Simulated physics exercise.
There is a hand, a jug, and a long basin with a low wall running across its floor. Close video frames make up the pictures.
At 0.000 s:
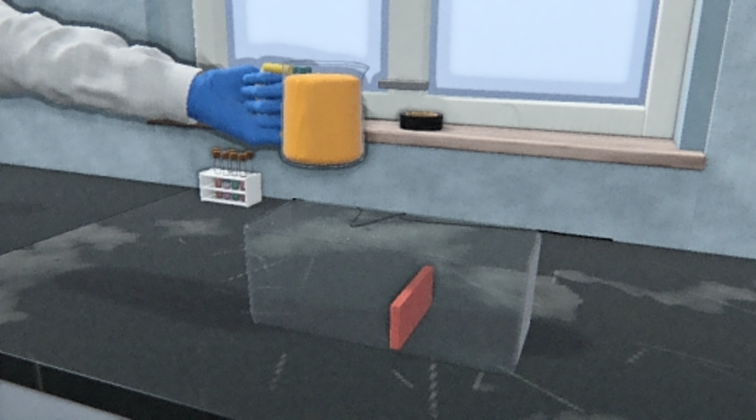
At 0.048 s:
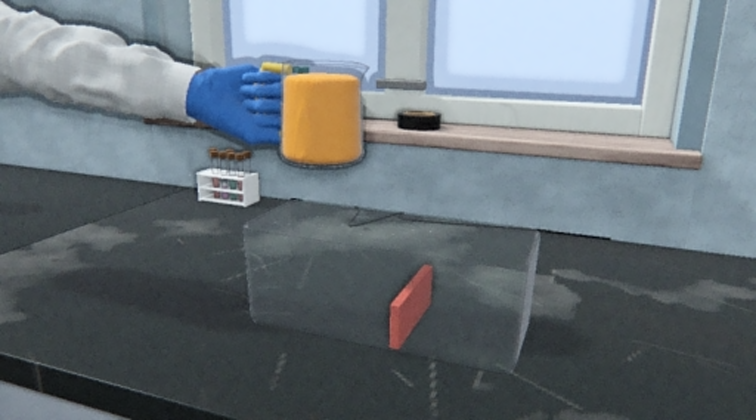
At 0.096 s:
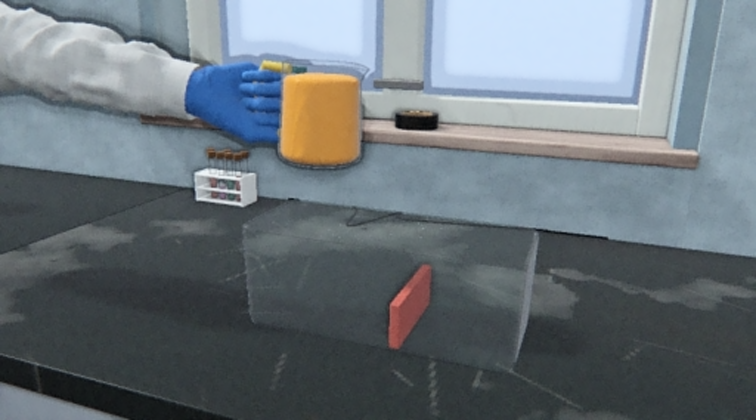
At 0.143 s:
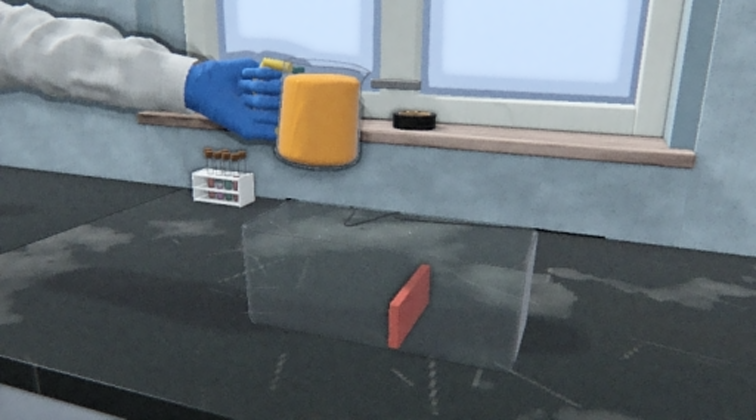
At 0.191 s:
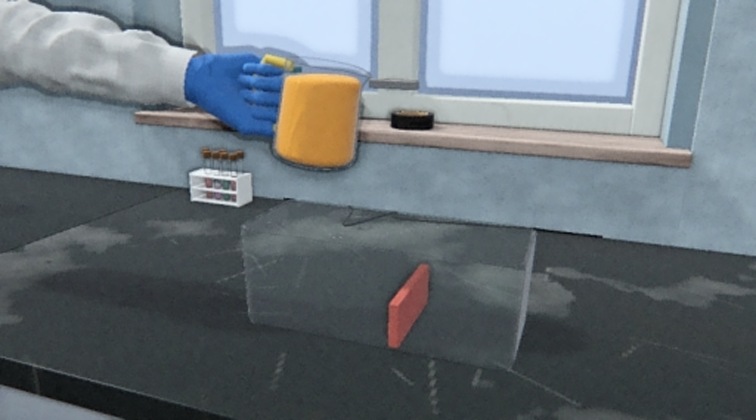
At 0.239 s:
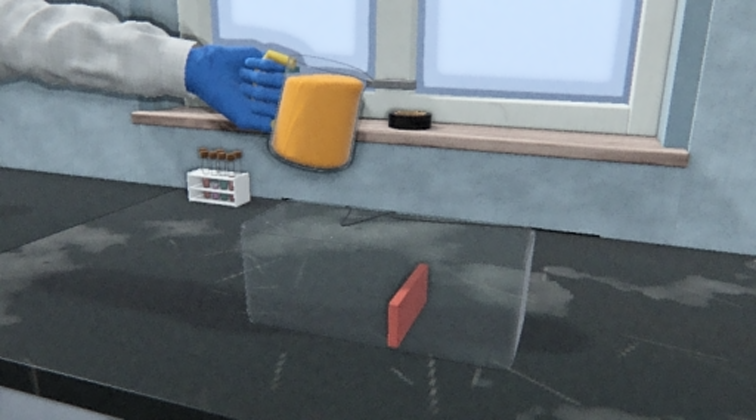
In this clip, a blue-gloved hand holds a container of orange liquid above a clear basin with a low red wall inside, on a dark counter by a window, and gradually tilts the container slightly to the right.
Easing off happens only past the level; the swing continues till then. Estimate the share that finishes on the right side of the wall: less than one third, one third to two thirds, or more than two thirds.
Past two thirds.
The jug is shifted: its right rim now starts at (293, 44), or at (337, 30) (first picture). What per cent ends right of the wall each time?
The first gives 5 %, the second 30 %.
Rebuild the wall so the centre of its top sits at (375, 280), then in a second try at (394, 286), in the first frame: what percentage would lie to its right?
In order, 95 and 95 in a hundred.
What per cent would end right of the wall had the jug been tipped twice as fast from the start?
About 80 %.
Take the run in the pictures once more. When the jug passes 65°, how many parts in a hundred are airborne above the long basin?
Roughly 15 in a hundred.
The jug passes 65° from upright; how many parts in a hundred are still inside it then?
Roughly 85 percent.
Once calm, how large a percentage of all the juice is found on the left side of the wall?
Around 15 %.
A moment on, the jug is tipped part way and 85 per cent is still to pour, 0 is left of the wall and 3 right of it.
Next, the jug is tipped on its side and 42 per cent is still to pour, 1 is left of the wall and 36 right of it.
Then the jug is tipped on its side and 14 per cent is still to pour, 3 is left of the wall and 76 right of it.
Later the jug is tipped on its side and 5 per cent is still to pour, 10 is left of the wall and 83 right of it.
At rest 15 per cent lies left of the wall, 84 right of it and 1 outside.
